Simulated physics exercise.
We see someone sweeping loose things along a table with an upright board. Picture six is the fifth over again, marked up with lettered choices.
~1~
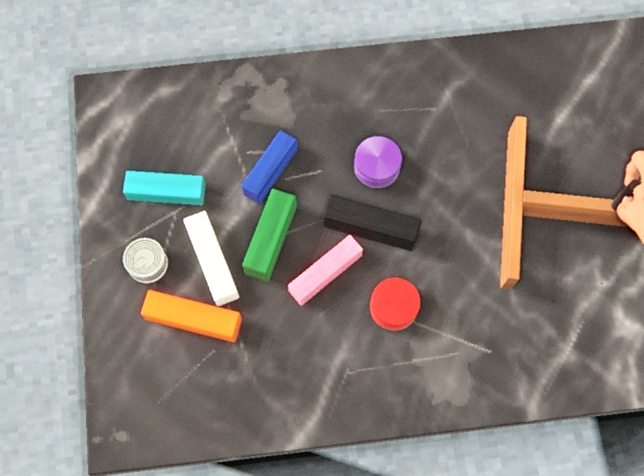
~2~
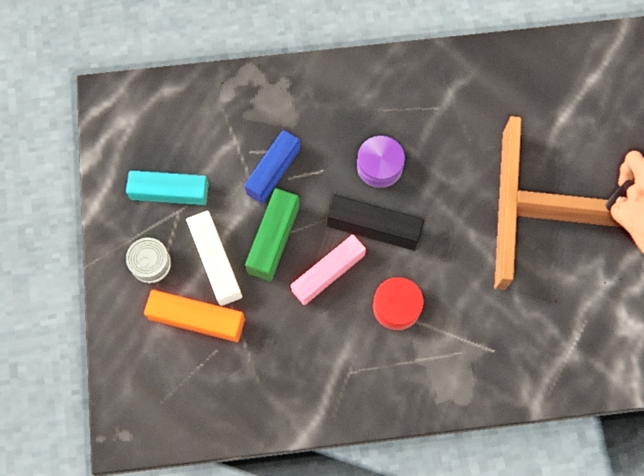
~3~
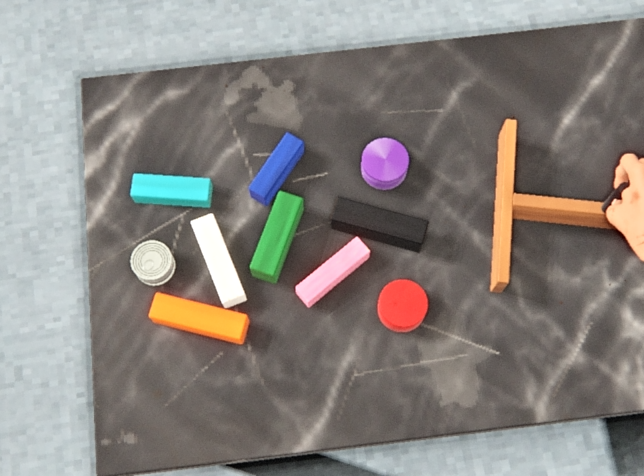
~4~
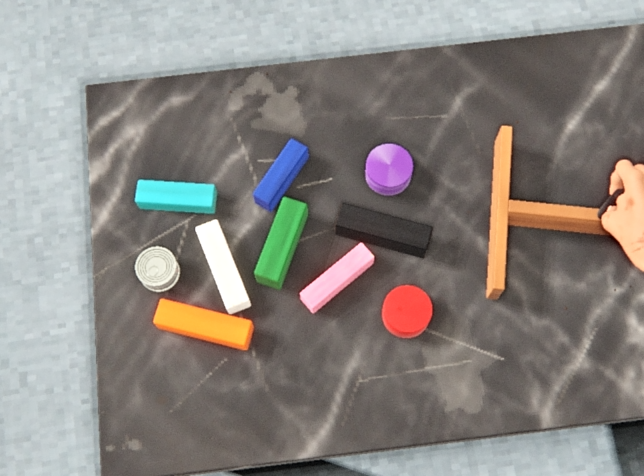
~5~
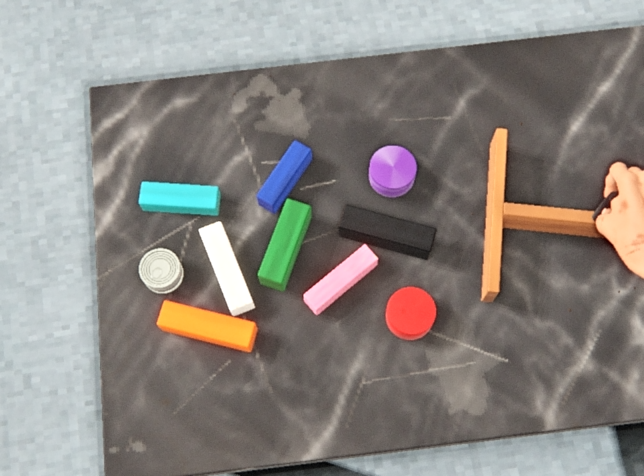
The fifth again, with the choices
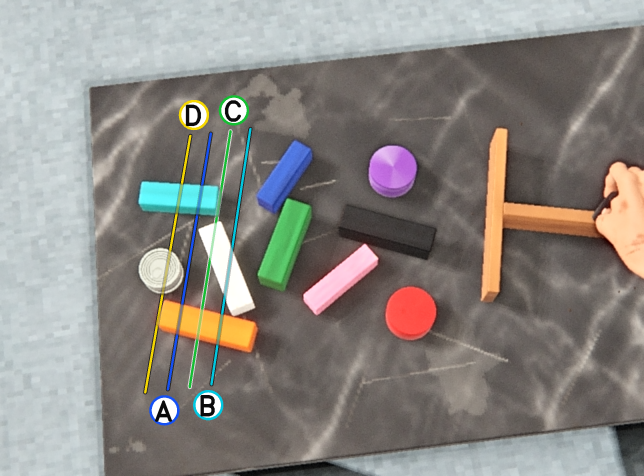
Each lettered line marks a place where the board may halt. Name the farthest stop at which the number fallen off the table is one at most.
No second one falls up to A.
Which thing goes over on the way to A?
It is the grey tin.
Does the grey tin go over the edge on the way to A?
By then, yes.
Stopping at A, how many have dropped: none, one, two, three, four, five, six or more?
One.
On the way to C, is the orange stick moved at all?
Yes.
On the marked copy, A at (190, 255); B at (232, 250); C at (211, 253); D at (169, 258).
Taking A. A third of the way, board (387, 220); red tin (368, 335); blue stick (280, 175).
Two thirds of the way, board (277, 233); turquoise stick (165, 196); orange stick (192, 328).
When it is over, board (190, 244); grey tin over the edge; orange stick (104, 336); one fallen.
As for the rest, B is within the limit but short; C is within the limit but short; D drops two.
